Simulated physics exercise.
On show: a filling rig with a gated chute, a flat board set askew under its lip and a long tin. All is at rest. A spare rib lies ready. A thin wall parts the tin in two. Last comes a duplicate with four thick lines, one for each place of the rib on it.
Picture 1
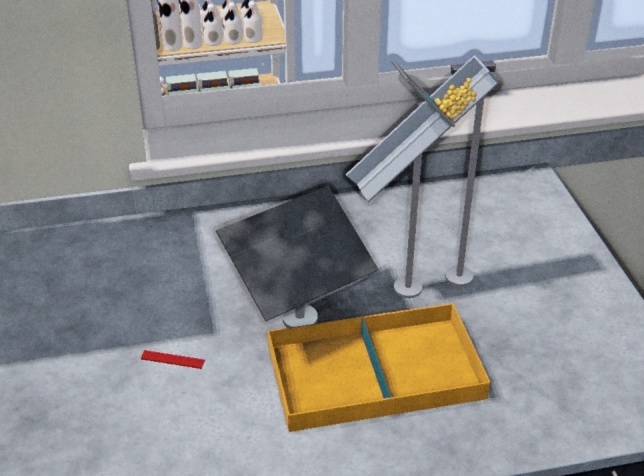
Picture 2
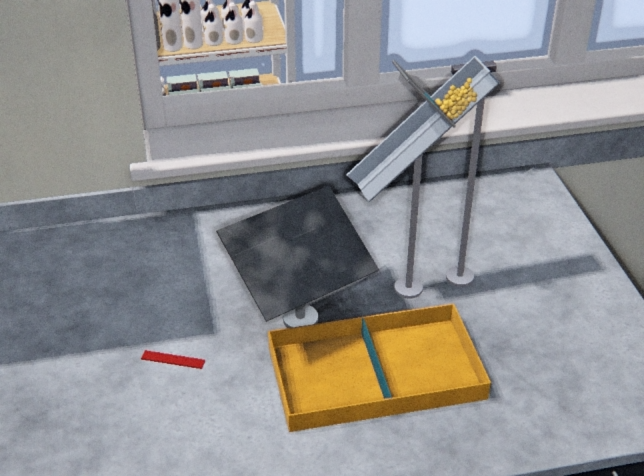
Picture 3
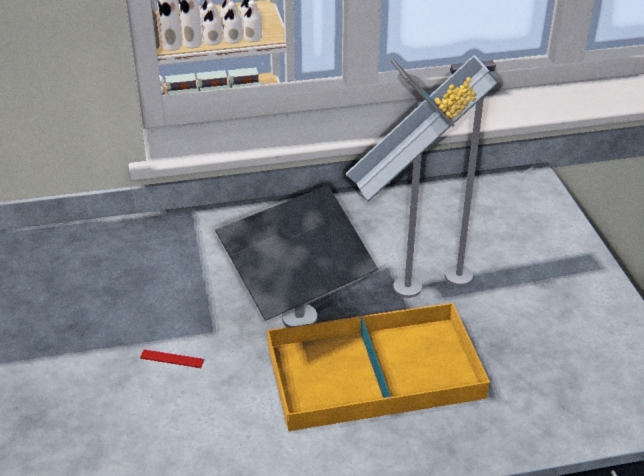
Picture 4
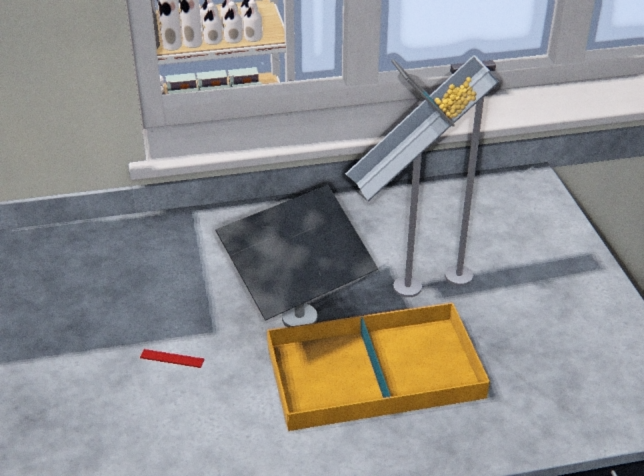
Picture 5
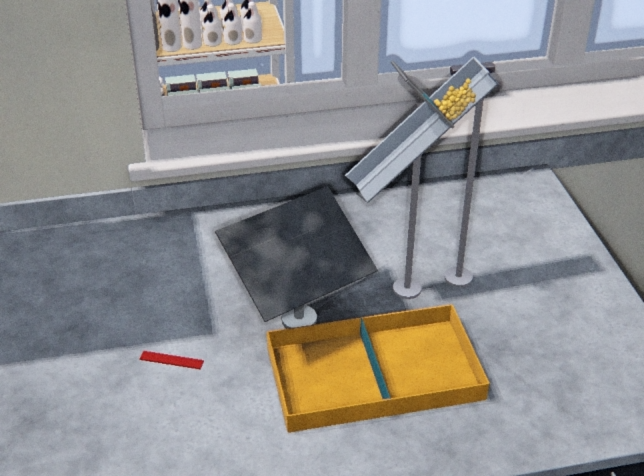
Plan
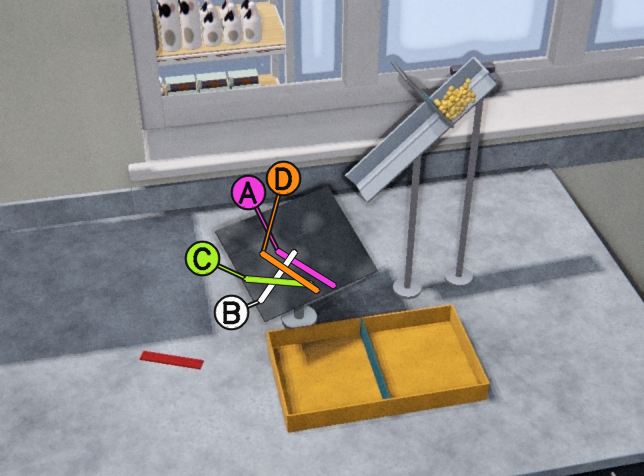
At the start, yellow puffed balls sit behind a shut gate in a sloping grey chute on two posts, above a tilted dark board and a long orange tin split by a teal wall. A red strip lies to the left, and nothing visibly moves through to the close.
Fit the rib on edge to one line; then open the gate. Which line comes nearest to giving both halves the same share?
Take A.
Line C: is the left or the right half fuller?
Left.
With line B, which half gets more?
The left half.
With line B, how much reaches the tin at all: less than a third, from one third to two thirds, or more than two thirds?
More than two thirds.
On the marked copy, line A from (278, 251) to (333, 285); line B from (294, 252) to (260, 300); line C from (246, 278) to (311, 284); line D from (262, 253) to (316, 290).
If A is chosen, of what is caught, close to half in the left half, close to half in the right.
If B is chosen, of what is caught, all but a few in the left half, a small share in the right.
If C is chosen, of what is caught, the bulk in the left half, a small share in the right.
If D is chosen, of what is caught, the bulk in the left half, a small share in the right.
